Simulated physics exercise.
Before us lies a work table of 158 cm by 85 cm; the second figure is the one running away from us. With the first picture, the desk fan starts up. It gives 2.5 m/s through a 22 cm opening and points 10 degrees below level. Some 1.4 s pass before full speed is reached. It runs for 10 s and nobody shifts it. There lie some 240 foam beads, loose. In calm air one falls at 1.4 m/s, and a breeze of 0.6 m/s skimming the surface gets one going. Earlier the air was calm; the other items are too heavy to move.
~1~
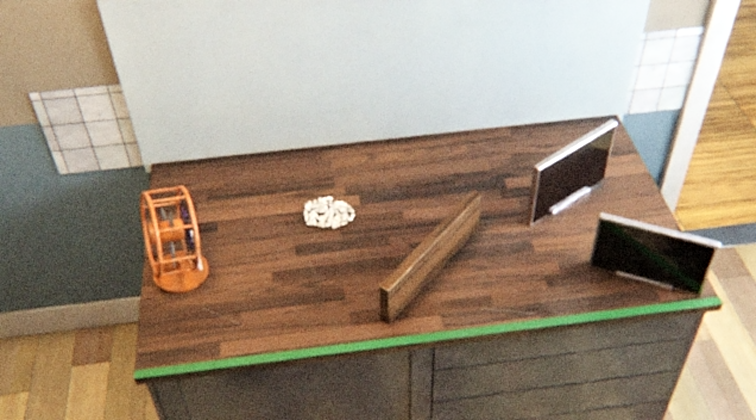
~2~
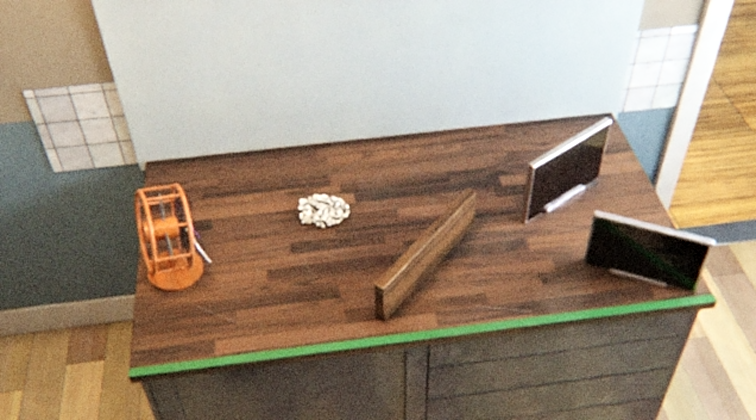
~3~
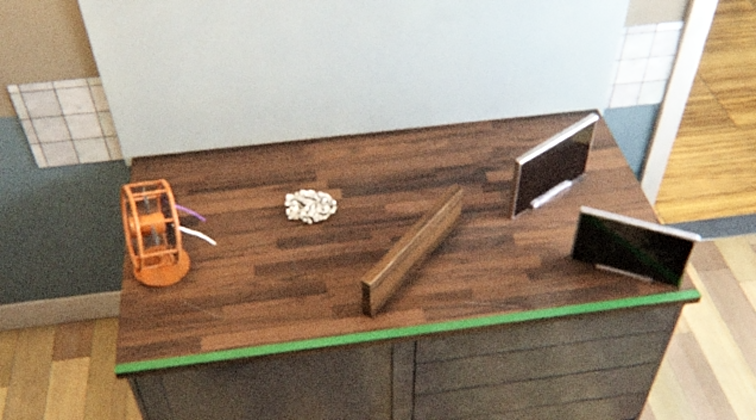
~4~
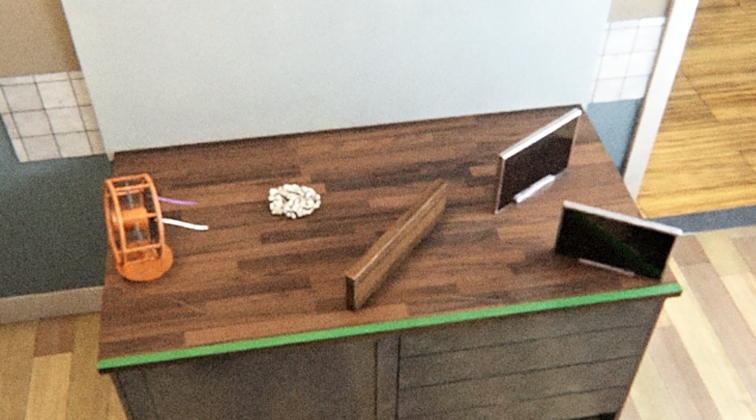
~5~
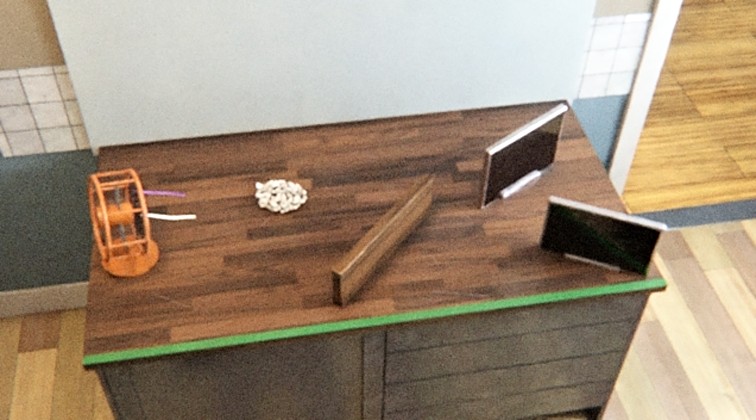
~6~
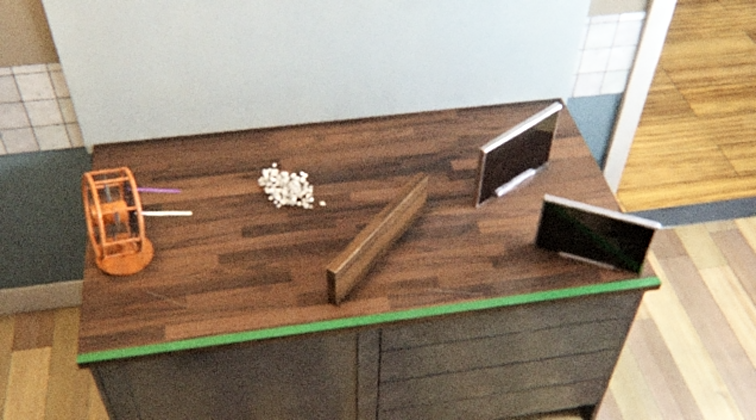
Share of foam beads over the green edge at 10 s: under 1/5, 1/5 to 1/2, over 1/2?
The fraction over that edge is going to remain below a fifth.
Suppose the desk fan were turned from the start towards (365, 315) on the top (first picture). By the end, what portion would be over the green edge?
Then about 0 %.
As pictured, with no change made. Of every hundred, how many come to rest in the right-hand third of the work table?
Roughly 0 in a hundred.
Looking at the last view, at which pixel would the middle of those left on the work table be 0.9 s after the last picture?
Near (451, 110).
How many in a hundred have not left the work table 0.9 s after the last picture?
Roughly 100 %.
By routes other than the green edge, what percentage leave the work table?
That works out to near 100 per cent.
Then, 0.9 s after the last picture, 100 % are on the move or not yet settled, 0 % are over the green edge; the middle of those still in play is near (451, 110).
Then, 2.1 s after the last picture, 23 % are on the move or not yet settled, 0 % are over the green edge; the middle of those still in play is near (374, 116).
Then, 4.4 s after the last picture, 6 % are on the move or not yet settled, 0 % are over the green edge.
Then, 8.9 s after the last picture, at the end, 0 % are over the green edge.
